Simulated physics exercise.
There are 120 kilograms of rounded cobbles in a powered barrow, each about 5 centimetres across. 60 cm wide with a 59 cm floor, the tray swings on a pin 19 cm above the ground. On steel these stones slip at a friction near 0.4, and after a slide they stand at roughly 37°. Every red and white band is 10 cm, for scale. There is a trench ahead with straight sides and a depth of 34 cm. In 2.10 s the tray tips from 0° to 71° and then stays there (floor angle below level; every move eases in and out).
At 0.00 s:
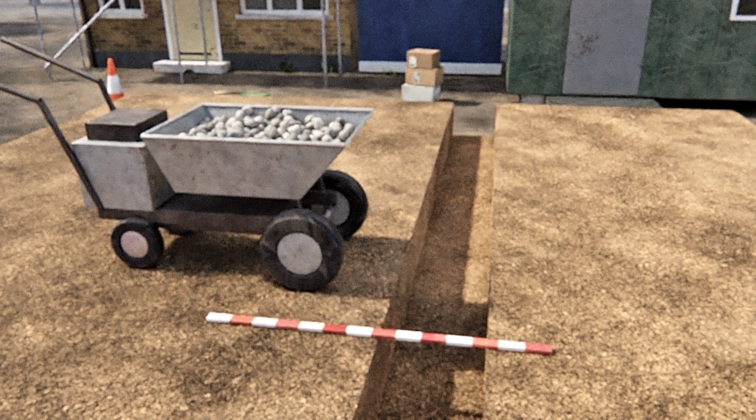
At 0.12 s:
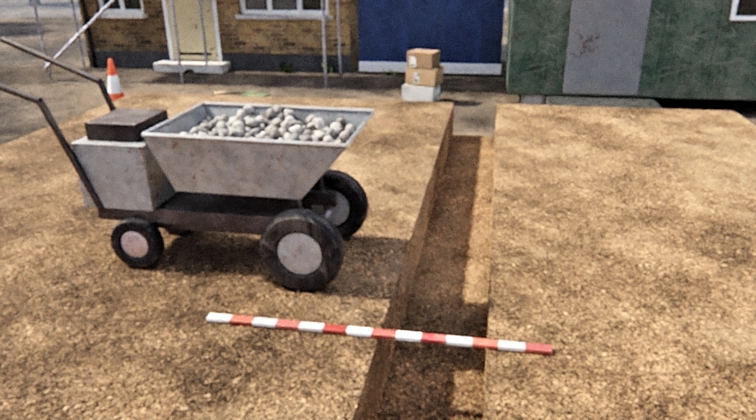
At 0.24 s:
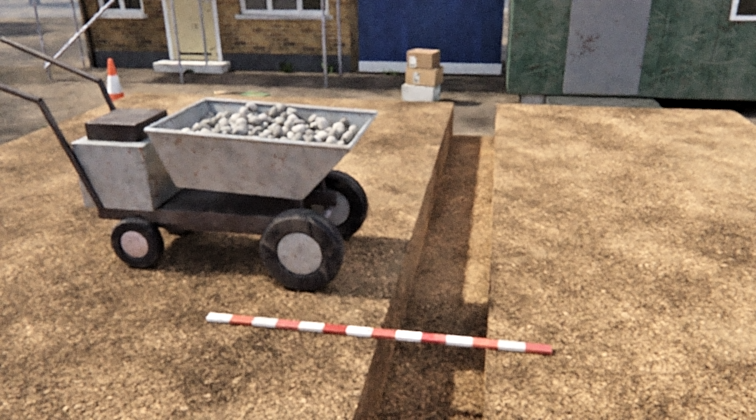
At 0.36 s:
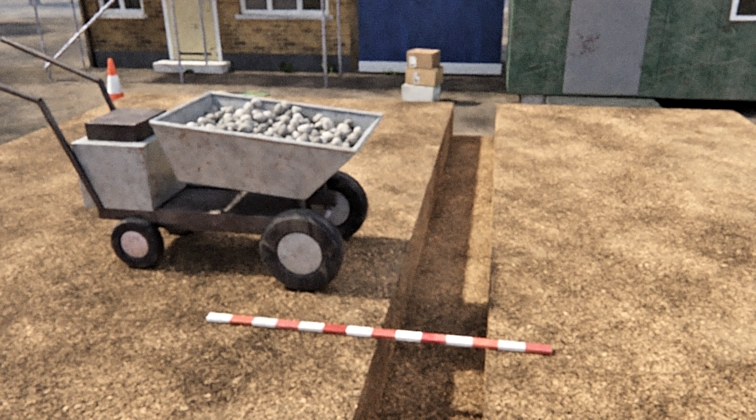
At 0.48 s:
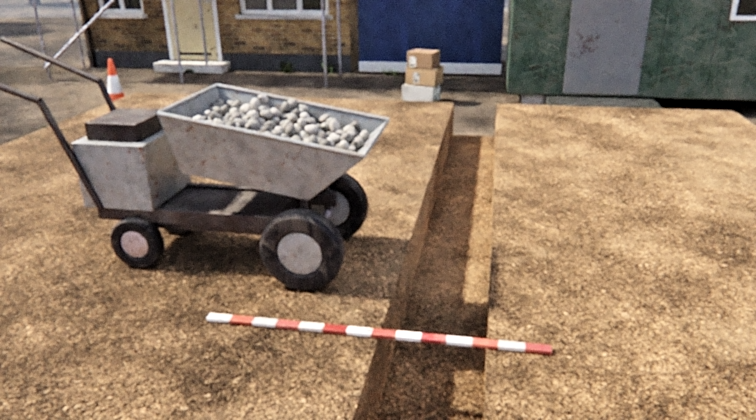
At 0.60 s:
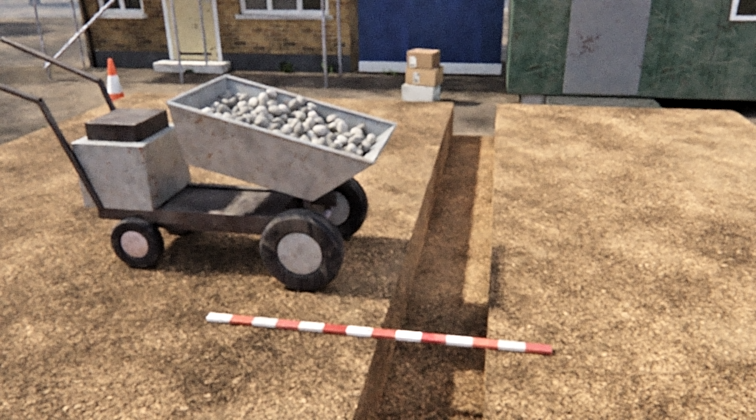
A small wheeled dumper standing beside a straight trench, its grey tray of stones slowly tilting down toward the right.
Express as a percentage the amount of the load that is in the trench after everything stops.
The amount is close to 93 per cent of the load.
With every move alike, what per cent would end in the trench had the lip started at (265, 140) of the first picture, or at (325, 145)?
Around 70 and then 100 percent.
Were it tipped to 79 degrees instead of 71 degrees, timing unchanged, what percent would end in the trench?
About 95%.
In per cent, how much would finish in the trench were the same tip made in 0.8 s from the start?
Roughly 75% would finish there.
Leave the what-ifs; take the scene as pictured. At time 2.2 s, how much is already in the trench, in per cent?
Around 60 per cent of it, at that instant.
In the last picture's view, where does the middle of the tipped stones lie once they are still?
Resting centre: About (457, 319).
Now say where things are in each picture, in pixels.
The first picture shows lip at (345, 146), floor tilted 0°, highest stones at (279, 118).
The second picture shows lip at (346, 146), floor tilted 1°, highest stones at (273, 116); the stones move at 0.1 m/s on average.
In the third picture, the tray is at 3°, its lip at (350, 148); the top of the load is at (265, 115); the stones move at 0.2 m/s on average.
The fourth picture shows lip at (356, 152), floor tilted 6°, highest stones at (262, 112); the stones move at 0.2 m/s on average.
In the fifth picture, the tray is at 9°, its lip at (364, 157); the top of the load is at (247, 107); the stones move at 0.3 m/s on average.
The sixth picture shows lip at (373, 163), floor tilted 14°, highest stones at (239, 100); the stones move at 0.4 m/s on average.
After 1.6 s the floor is at 60°; 97 % in the tray, 3 % in the trench; the foremost stones are at (456, 236).
After 2.2 s the floor is at 71°; 33 % in the tray, 61 % in the trench, 7 % past the trench; the foremost stones are at (571, 279).
After 2.5 s the floor is at 71°; 12 % in the tray, 81 % in the trench, 7 % past the trench; the foremost stones are at (609, 284).
After 4.5 s the floor is at 71°; 0 % in the tray, 93 % in the trench, 7 % past the trench; the foremost stones are at (616, 285).
